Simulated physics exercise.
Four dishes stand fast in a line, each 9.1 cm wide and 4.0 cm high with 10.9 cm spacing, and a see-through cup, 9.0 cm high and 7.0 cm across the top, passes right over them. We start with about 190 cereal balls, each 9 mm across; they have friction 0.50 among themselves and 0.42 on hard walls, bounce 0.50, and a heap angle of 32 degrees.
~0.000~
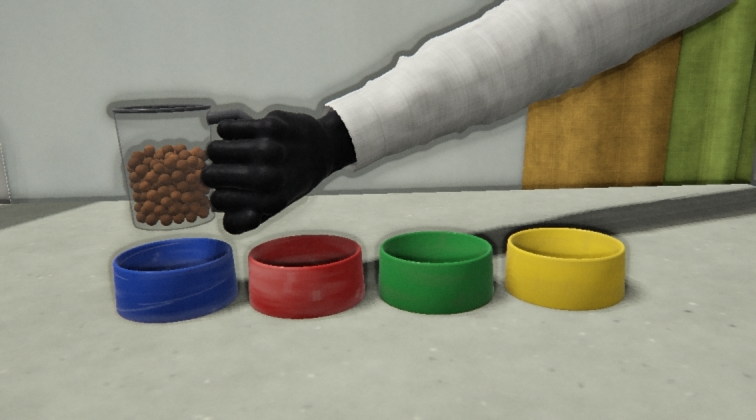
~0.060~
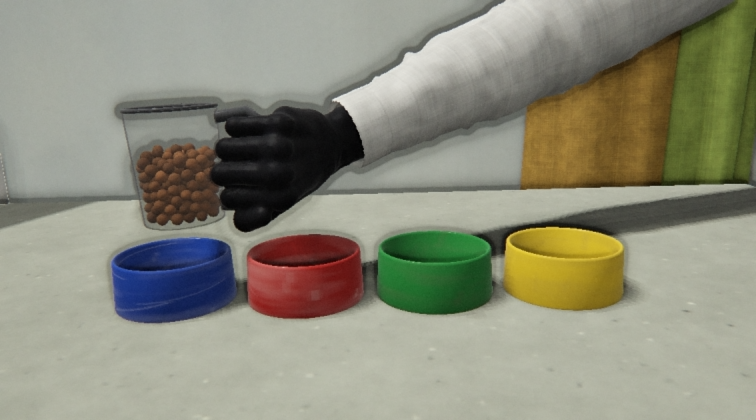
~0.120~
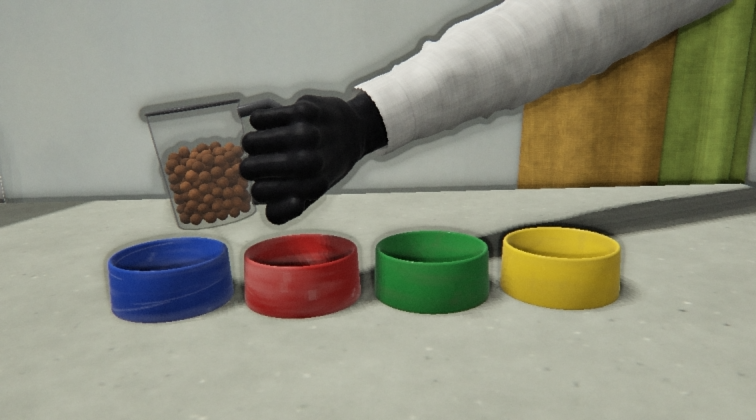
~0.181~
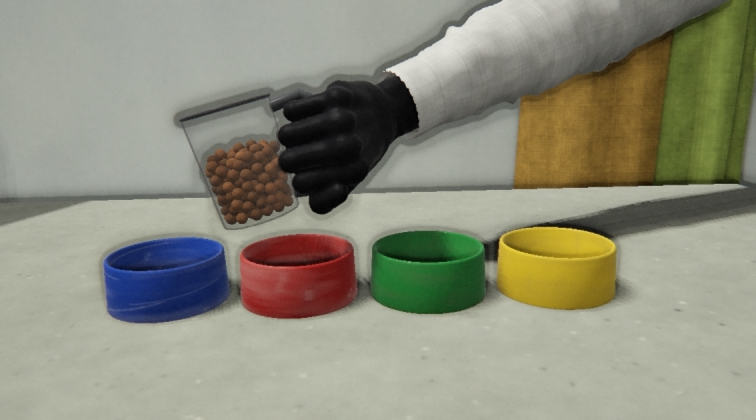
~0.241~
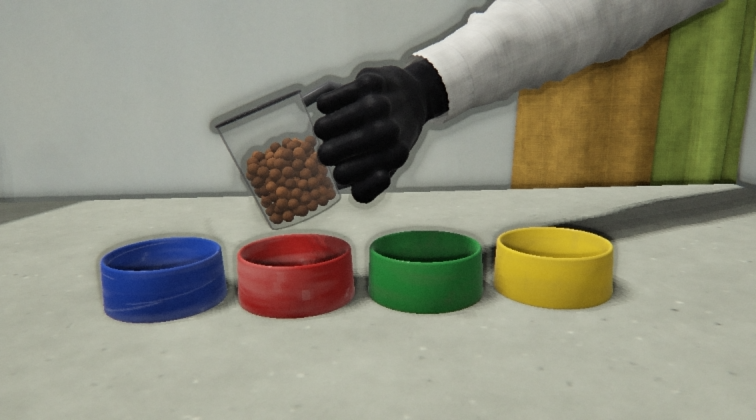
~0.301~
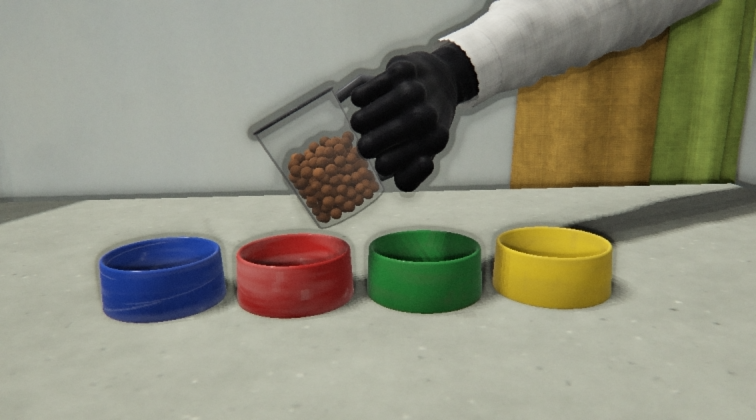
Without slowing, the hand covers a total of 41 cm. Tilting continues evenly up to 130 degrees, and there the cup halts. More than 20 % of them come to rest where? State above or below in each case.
In each case: Red dish below, blue dish below, green dish below, yellow dish above, counter above.
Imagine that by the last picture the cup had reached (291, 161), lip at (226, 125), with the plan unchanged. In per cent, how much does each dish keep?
Kept per dish: Red = 0, blue = 0, green = 0, yellow = 70.
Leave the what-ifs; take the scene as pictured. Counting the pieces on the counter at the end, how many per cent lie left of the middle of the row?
Share: About 0 in a hundred.
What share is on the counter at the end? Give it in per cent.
The answer is roughly 40 per cent.
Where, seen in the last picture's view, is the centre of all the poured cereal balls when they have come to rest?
Near (573, 275).
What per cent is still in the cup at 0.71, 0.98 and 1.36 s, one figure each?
About 100, 100, 0.
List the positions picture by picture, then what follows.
In the first frame, cup at (169, 165), tilt 0 degrees, lip at (118, 109), moved 0.0 cm; middle of the pieces at (166, 183); blue dish at (174, 254); red dish at (305, 251); green dish at (436, 247); yellow dish at (565, 243).
In the second frame, cup at (178, 165), tilt 2 degrees, lip at (126, 110), moved 0.8 cm; middle of the pieces at (175, 182).
In the third frame, cup at (206, 164), tilt 7 degrees, lip at (150, 114), moved 3.3 cm; middle of the pieces at (204, 182).
In the fourth frame, cup at (244, 162), tilt 14 degrees, lip at (183, 120), moved 6.6 cm; middle of the pieces at (245, 181).
In the fifth frame, cup at (283, 161), tilt 22 degrees, lip at (218, 126), moved 9.9 cm; middle of the pieces at (285, 179).
In the sixth frame, cup at (323, 160), tilt 29 degrees, lip at (256, 133), moved 13.2 cm; middle of the pieces at (327, 178); blue dish at (162, 254); red dish at (294, 250); green dish at (424, 246); yellow dish at (553, 242). Its pace works out near 120 degrees a second; the hand travels 55 cm a second.
Then, at 0.71 s, tilt 78 degrees; cup holds 100 %.
Then, at 0.98 s, tilt 110 degrees; cup holds 100 %.
After 1.36 s, tilt 130 degrees; cup holds 0 %, yellow 60 %.
At rest (2.0 s), red 0 %, blue 0 %, green 0 %, yellow 60 %, counter 40 %.
